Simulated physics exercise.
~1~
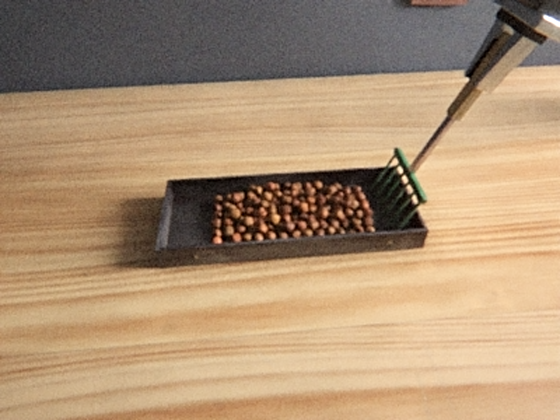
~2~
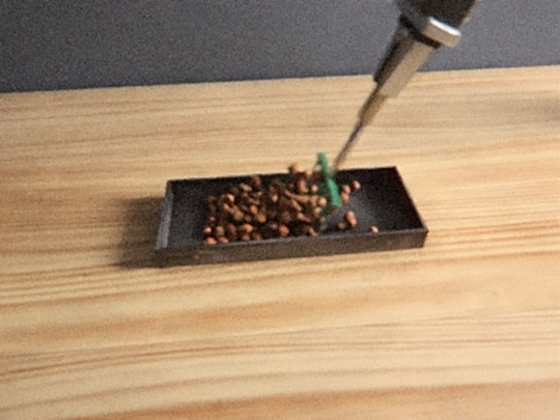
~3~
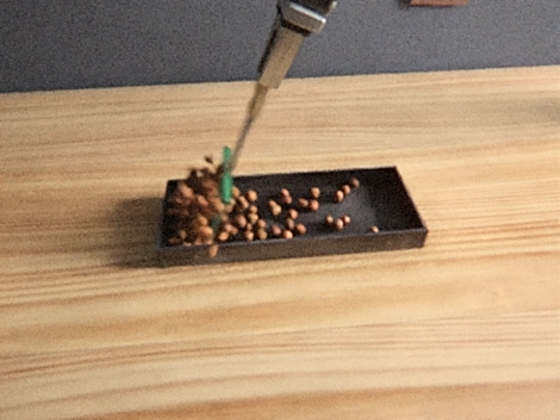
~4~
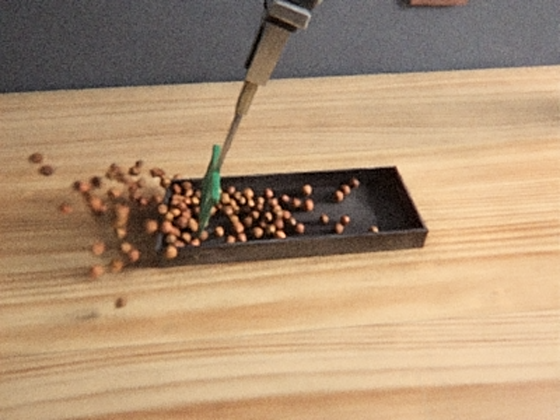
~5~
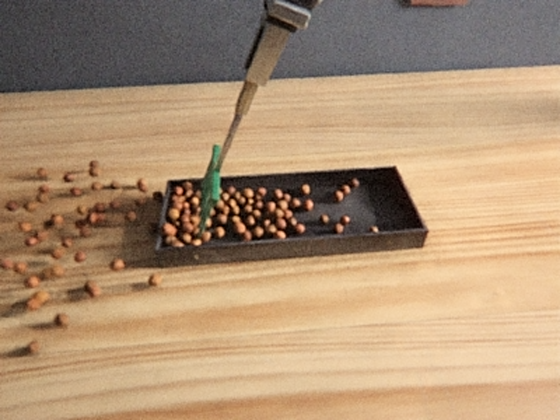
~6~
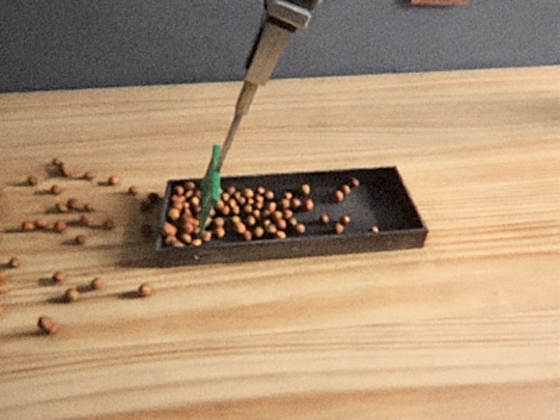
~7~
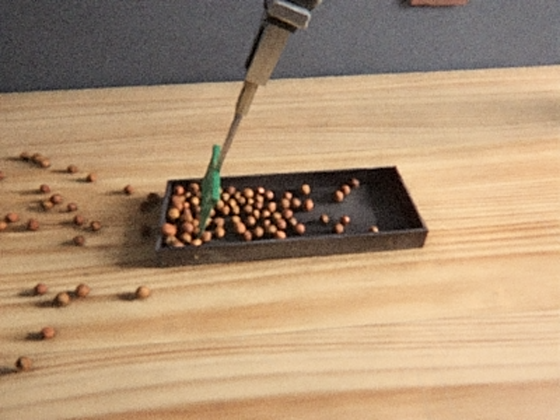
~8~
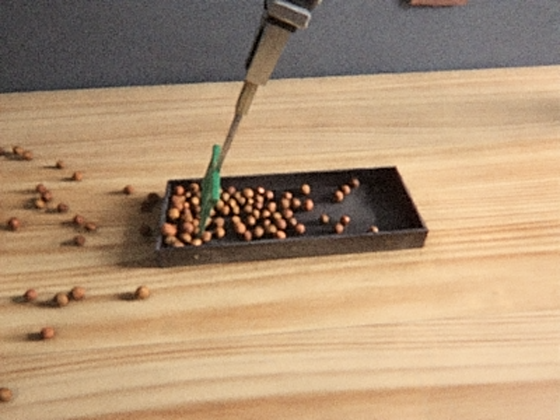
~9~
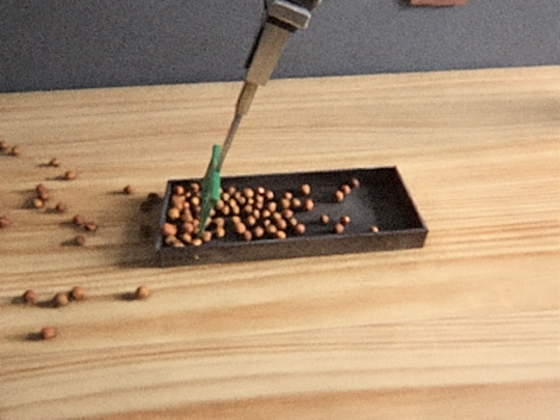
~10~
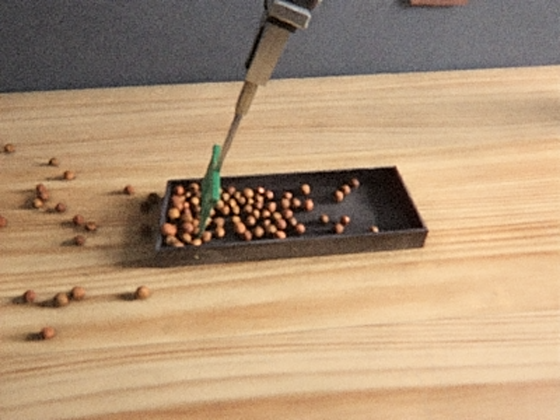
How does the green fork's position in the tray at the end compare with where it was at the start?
At the start the fork stands at the right end of the tray, and at the end it rests near the left end, among the remaining nuts.
